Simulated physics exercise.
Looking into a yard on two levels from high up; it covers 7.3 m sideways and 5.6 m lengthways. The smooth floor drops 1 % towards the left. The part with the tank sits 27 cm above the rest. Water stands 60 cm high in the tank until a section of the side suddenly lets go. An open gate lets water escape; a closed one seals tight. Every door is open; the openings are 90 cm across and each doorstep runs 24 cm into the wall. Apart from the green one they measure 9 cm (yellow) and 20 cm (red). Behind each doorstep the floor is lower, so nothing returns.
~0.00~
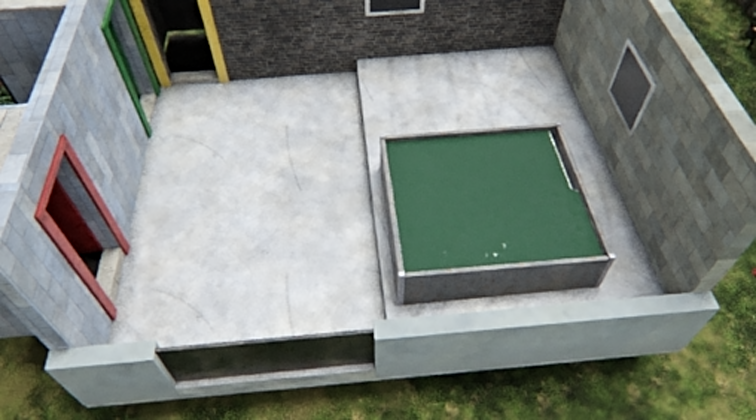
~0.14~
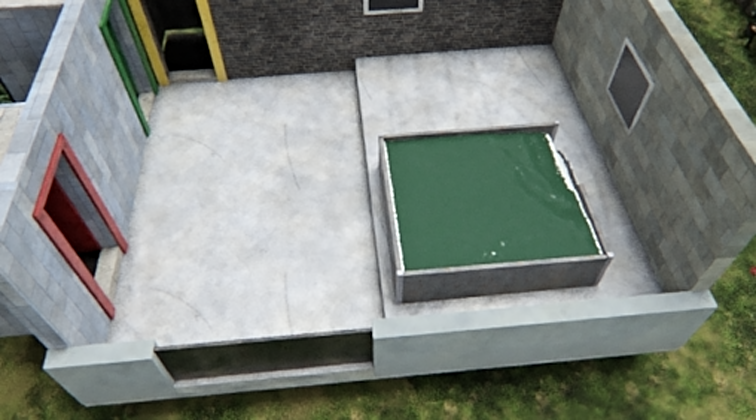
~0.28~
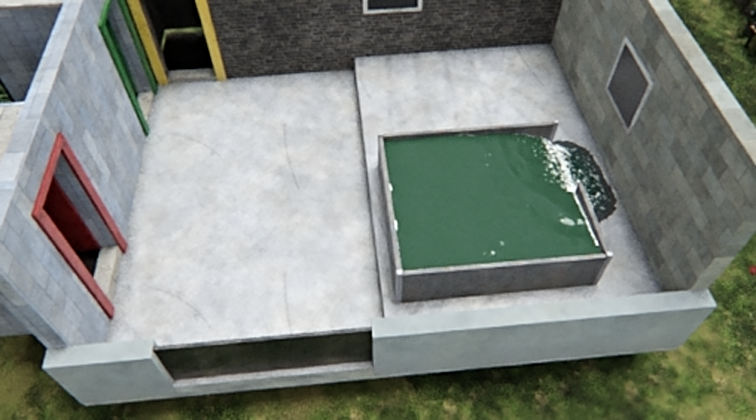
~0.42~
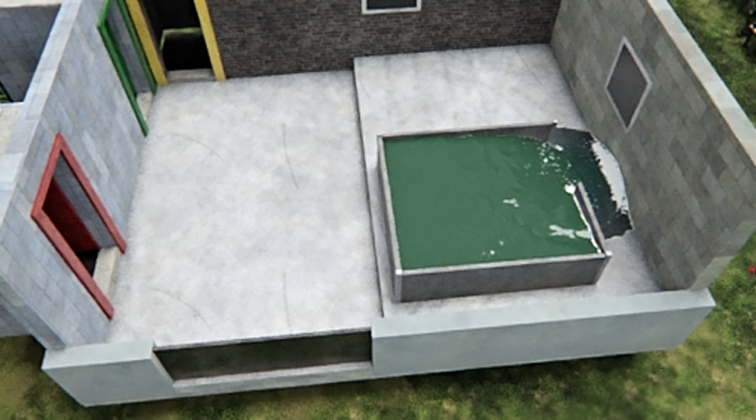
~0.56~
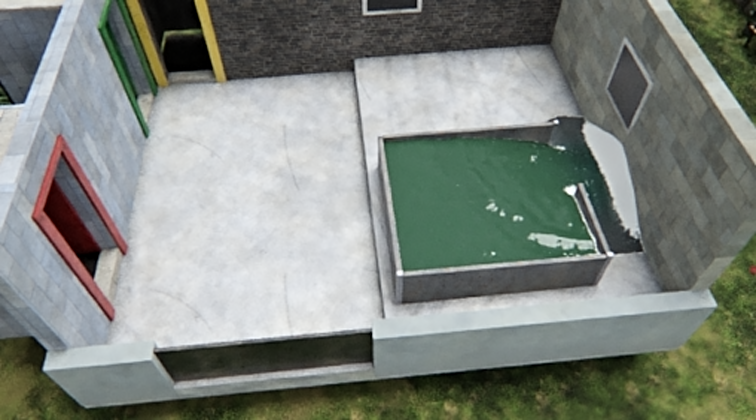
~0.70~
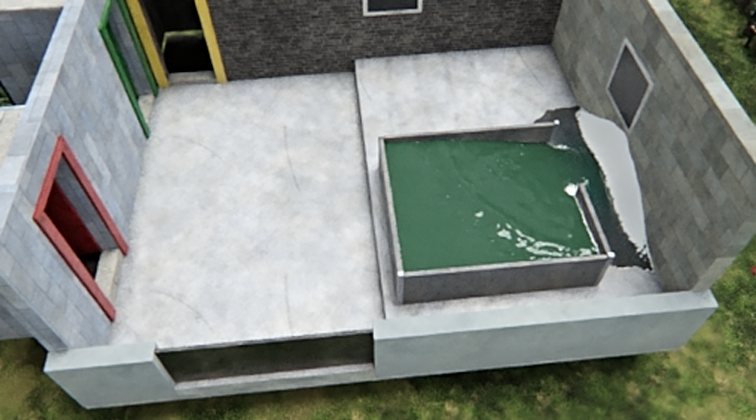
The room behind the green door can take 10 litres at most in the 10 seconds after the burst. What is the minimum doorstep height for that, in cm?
It would have to be roughly 13.5 cm high.
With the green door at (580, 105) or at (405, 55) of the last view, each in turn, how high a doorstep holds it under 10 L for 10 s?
About 14.5 and 8.0 cm.
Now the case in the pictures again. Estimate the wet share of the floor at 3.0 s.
About 30 per cent.
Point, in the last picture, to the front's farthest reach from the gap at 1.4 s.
Around (550, 51).
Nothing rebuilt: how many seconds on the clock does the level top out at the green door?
Around 5.5 s.
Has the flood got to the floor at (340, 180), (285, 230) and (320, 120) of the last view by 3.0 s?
In that order: Still dry, dry, still dry.
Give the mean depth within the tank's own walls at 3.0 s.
Roughly 35 cm on average.
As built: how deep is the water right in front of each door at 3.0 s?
Depths in cm: Yellow 0, green 0, red 0.
After 1.4 s water covers 15 % of the floor, deepest (50 cm) near (605, 175); it has not reached the green door.
After 3.0 s water covers 30 % of the floor, deepest (35 cm) near (605, 175); it has not reached the green door.
After 10.0 s water covers 95 % of the floor, deepest (15 cm) near (101, 378); 13 cm at the green door, 54 litres in over its 10 cm doorstep.
At the green door as built, the water arrived by 4.5 s and peaked near 17 cm at 5.4 s.
Run again over the same 10 s with other heights there, 37 litres in over 11 cm, 2 litres over 15 cm. The limit of 10 litres is kept from about 13.5 cm up.
